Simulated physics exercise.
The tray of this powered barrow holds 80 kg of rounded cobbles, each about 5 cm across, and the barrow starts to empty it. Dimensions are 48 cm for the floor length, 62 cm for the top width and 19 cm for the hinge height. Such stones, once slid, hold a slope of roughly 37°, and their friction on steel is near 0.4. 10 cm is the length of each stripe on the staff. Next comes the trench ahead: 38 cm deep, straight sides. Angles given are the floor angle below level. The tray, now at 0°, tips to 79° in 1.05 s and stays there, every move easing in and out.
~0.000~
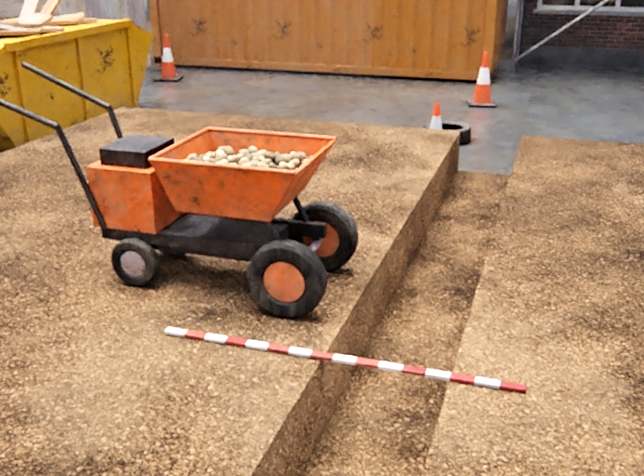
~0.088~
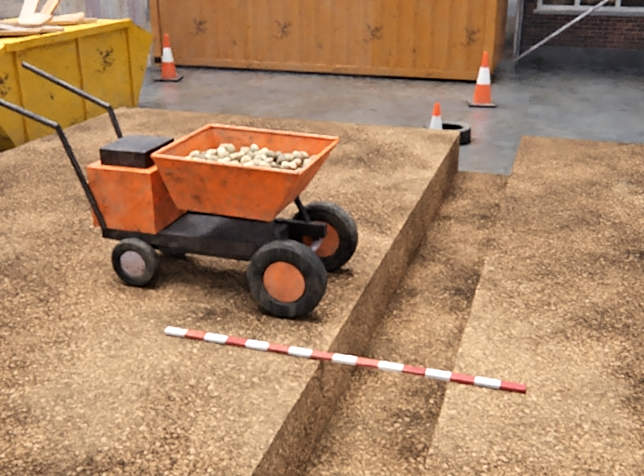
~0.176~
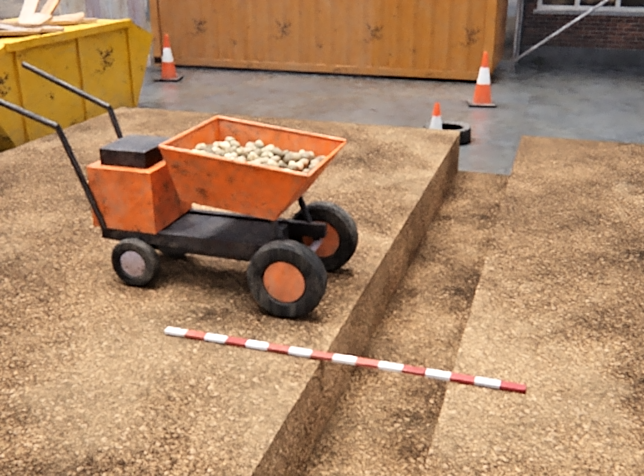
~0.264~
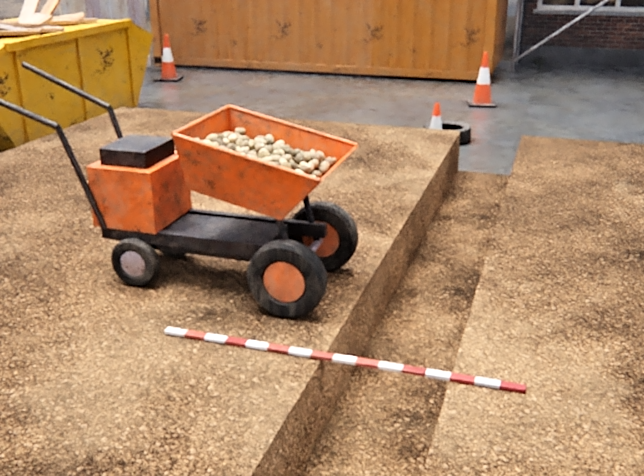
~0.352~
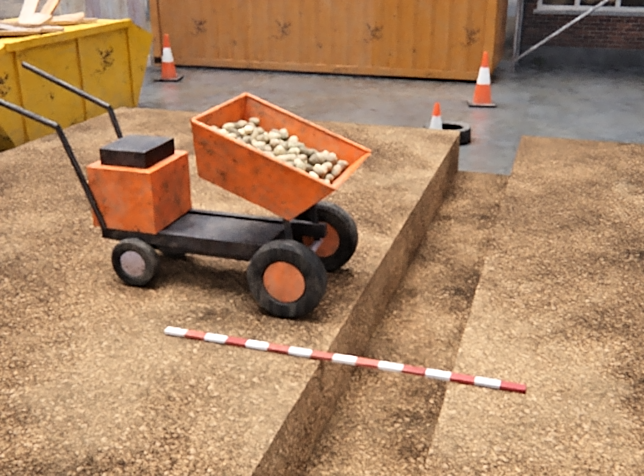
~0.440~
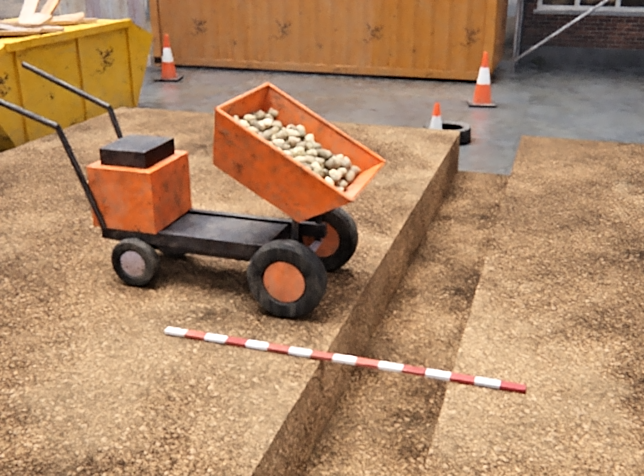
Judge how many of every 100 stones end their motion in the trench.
I would put it near 74 out of 100.
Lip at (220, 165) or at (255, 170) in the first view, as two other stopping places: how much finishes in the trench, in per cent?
100 % and 100 %.
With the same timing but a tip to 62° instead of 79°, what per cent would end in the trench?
It would come to about 50 percent.
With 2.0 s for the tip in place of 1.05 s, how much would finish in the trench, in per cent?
It would be near 90 percent.
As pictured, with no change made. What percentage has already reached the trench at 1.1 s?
By that point it's something like 40 in a hundred.
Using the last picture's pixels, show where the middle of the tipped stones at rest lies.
Roughly at pixel (446, 369).
After 0.8 s the floor is at 67°; 100 % in the tray; the foremost stones are at (406, 233).
After 1.1 s the floor is at 79°; 46 % in the tray, 40 % in the trench, 15 % past the trench; the foremost stones are at (513, 322).
After 1.5 s the floor is at 79°; 12 % in the tray, 61 % in the trench, 26 % past the trench; the foremost stones are at (631, 333).
After 3.5 s the floor is at 79°; 0 % in the tray, 74 % in the trench, 26 % past the trench; the foremost stones are past the picture's edge.
